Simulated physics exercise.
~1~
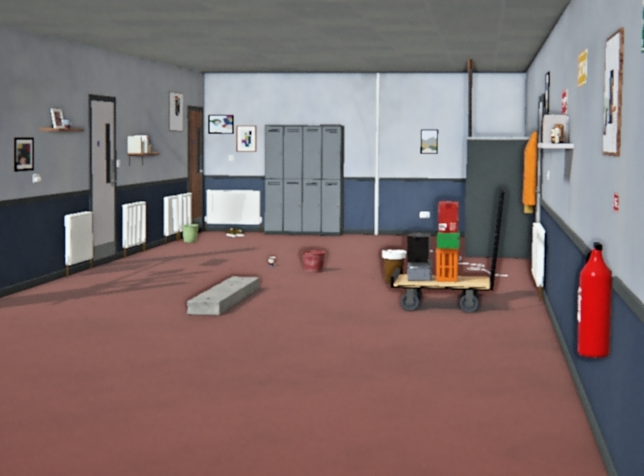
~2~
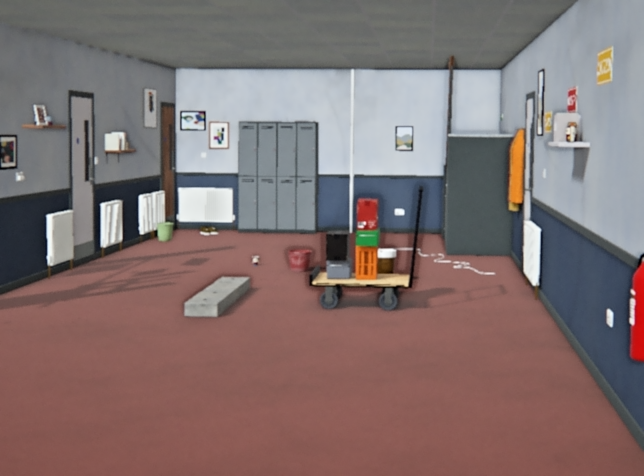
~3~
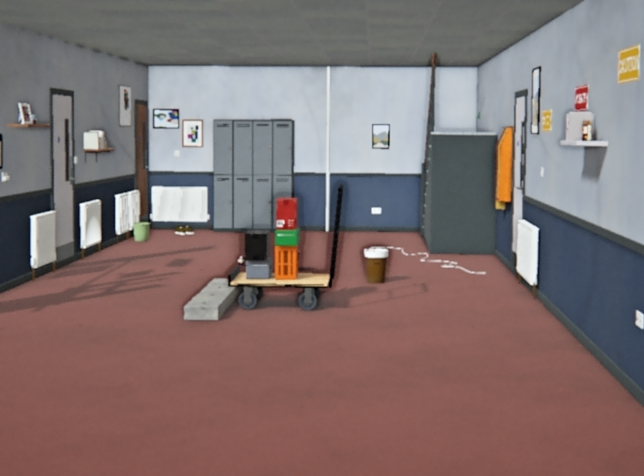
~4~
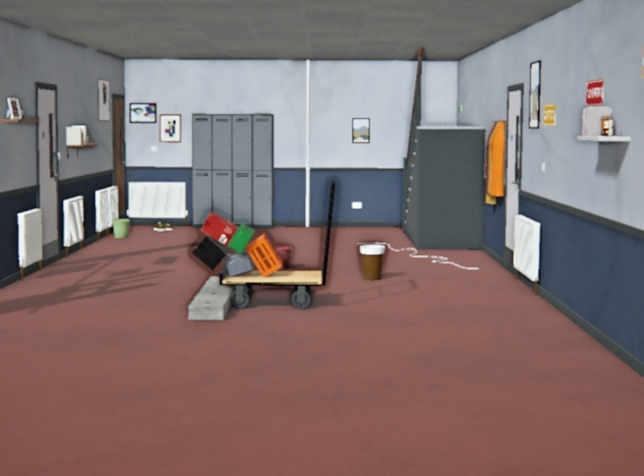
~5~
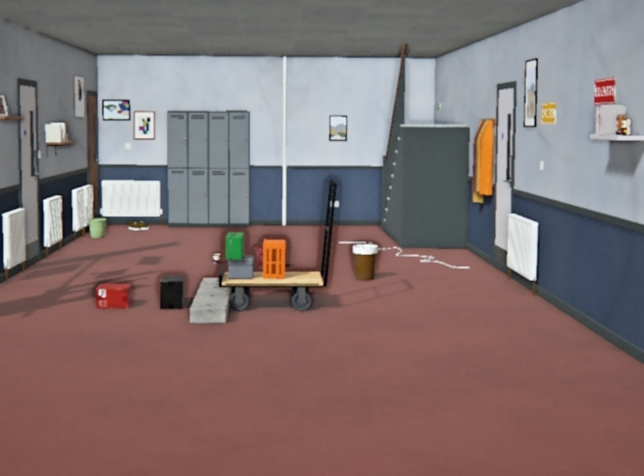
Loaded trolley rolling left into a concrete kerb, its stack toppling, red and black pieces landing beyond while three stay aboard.
